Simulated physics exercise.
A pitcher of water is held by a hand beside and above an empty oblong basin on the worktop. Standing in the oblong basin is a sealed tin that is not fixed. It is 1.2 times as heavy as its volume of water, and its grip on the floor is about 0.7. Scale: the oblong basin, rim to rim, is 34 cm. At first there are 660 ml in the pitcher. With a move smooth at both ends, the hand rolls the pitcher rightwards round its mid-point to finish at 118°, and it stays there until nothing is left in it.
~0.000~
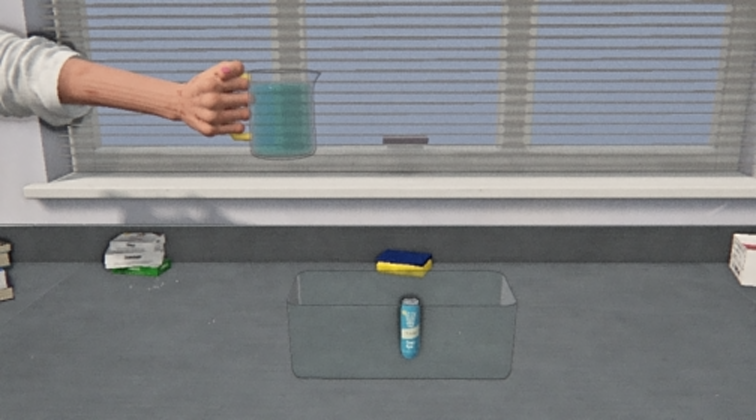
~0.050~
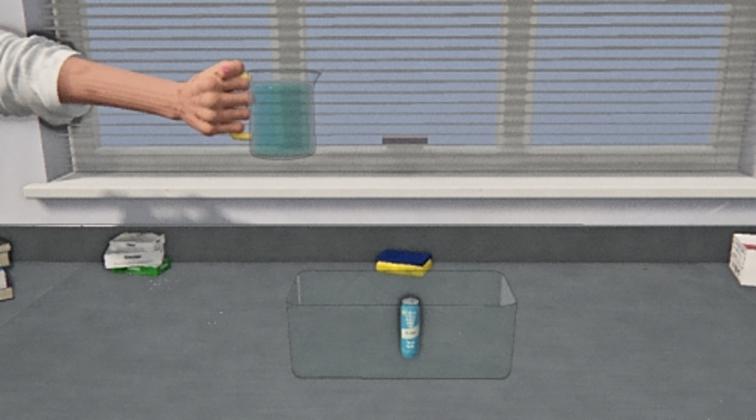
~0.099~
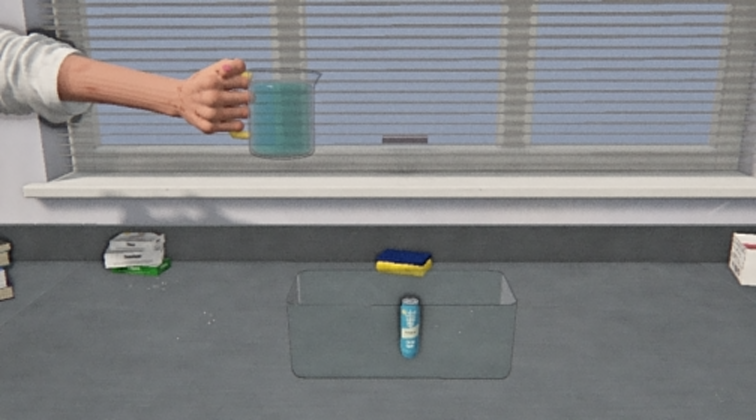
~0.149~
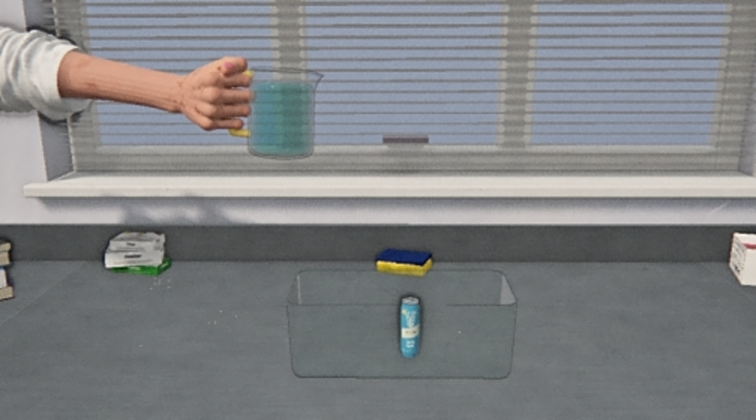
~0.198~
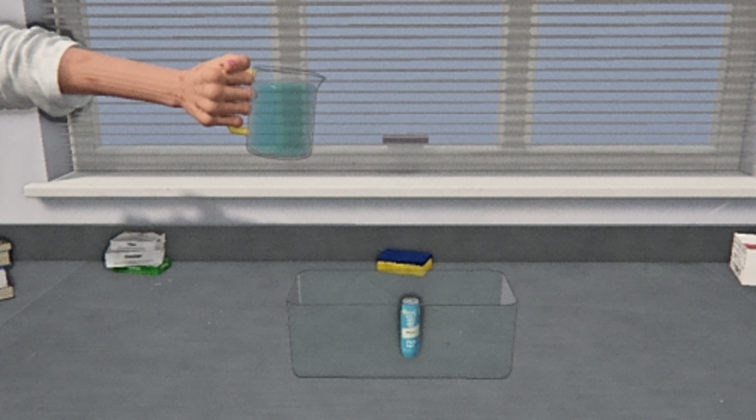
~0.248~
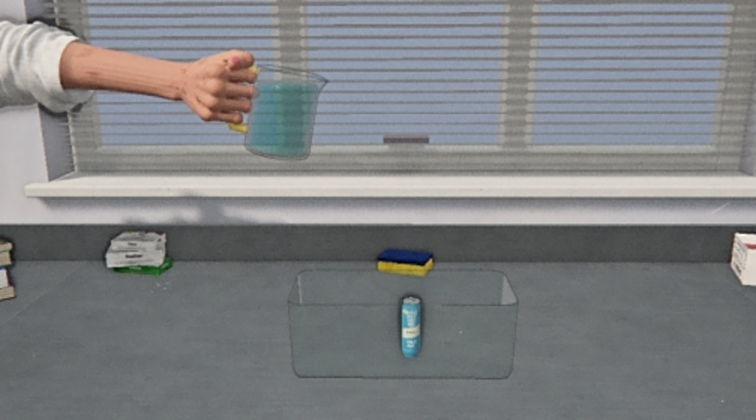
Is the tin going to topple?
Yes.
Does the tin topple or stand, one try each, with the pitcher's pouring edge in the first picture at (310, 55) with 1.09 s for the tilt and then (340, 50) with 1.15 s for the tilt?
Try 1: Tipped over; try 2: Tipped over.
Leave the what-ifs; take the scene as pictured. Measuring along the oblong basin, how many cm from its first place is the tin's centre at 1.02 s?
Measured centre to centre, about 6 cm.
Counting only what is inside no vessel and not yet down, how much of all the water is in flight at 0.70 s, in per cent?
Some 16 % is the figure.
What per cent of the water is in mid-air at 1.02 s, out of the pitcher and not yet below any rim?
Airborne share: Near 38 %.
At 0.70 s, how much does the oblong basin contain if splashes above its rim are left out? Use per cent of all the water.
Estimate - around 1 in a hundred parts.
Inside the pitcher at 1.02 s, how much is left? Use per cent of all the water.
24 in a hundred, give or take.
By 0.70 s the tilt is 70° and 82 per cent is still to pour; the tin stands where it began.
By 1.02 s the tilt is 109° and 23 per cent is still to pour; the tin lies on its side.
By 1.37 s the tilt is 118° and 0 per cent is still to pour; the tin lies on its side.
By 1.74 s the tilt is 118° and 0 per cent is still to pour; the tin lies on its side.
At rest the tin lies on its side.
